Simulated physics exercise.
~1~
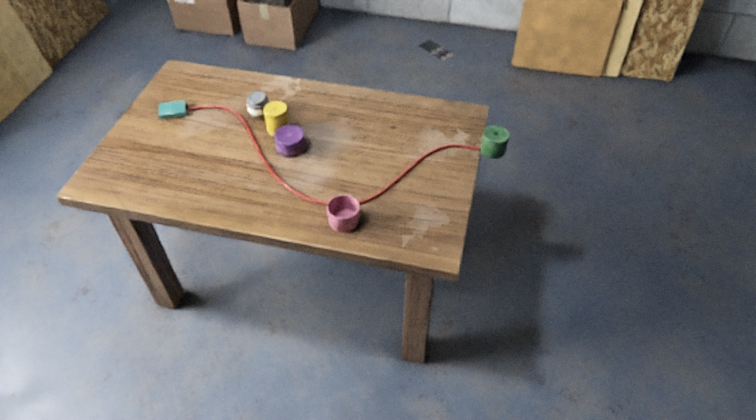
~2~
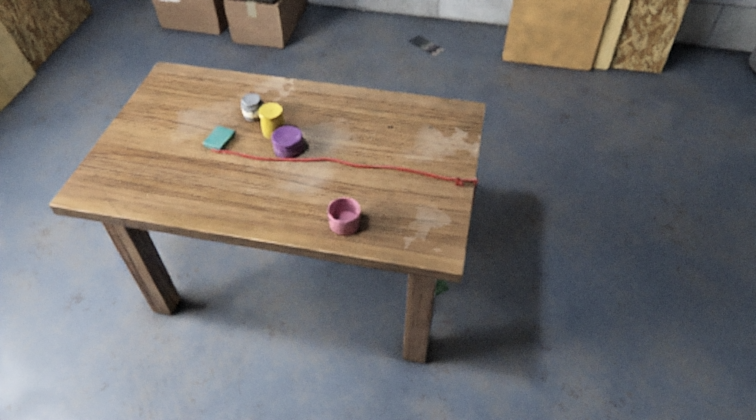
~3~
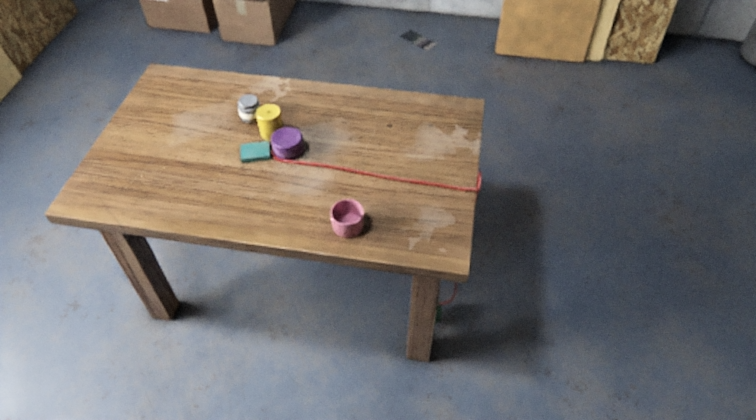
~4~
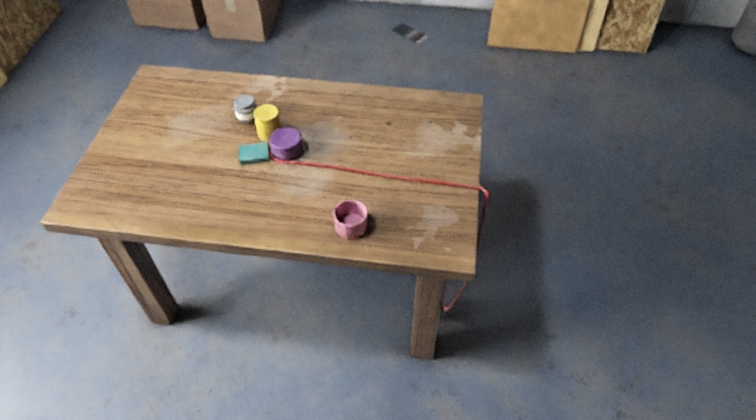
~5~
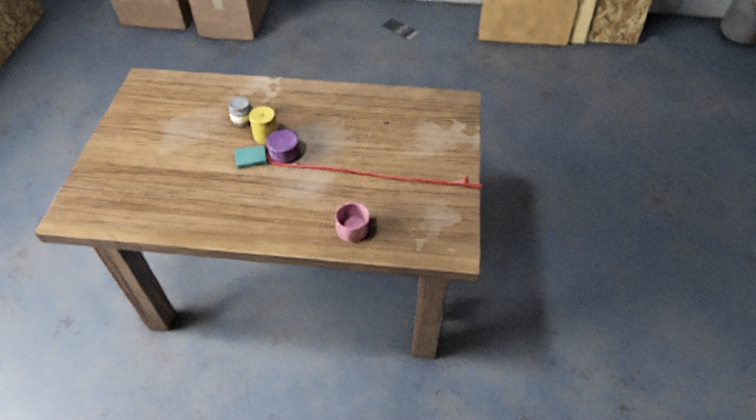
The footage shows a wooden workbench with small coloured tubs, a grey jar and a pink mug as a green speaker drops off the right edge, its red cable dragging a teal phone rightward until it rests beside the purple tub, the cable still trailing over the edge.
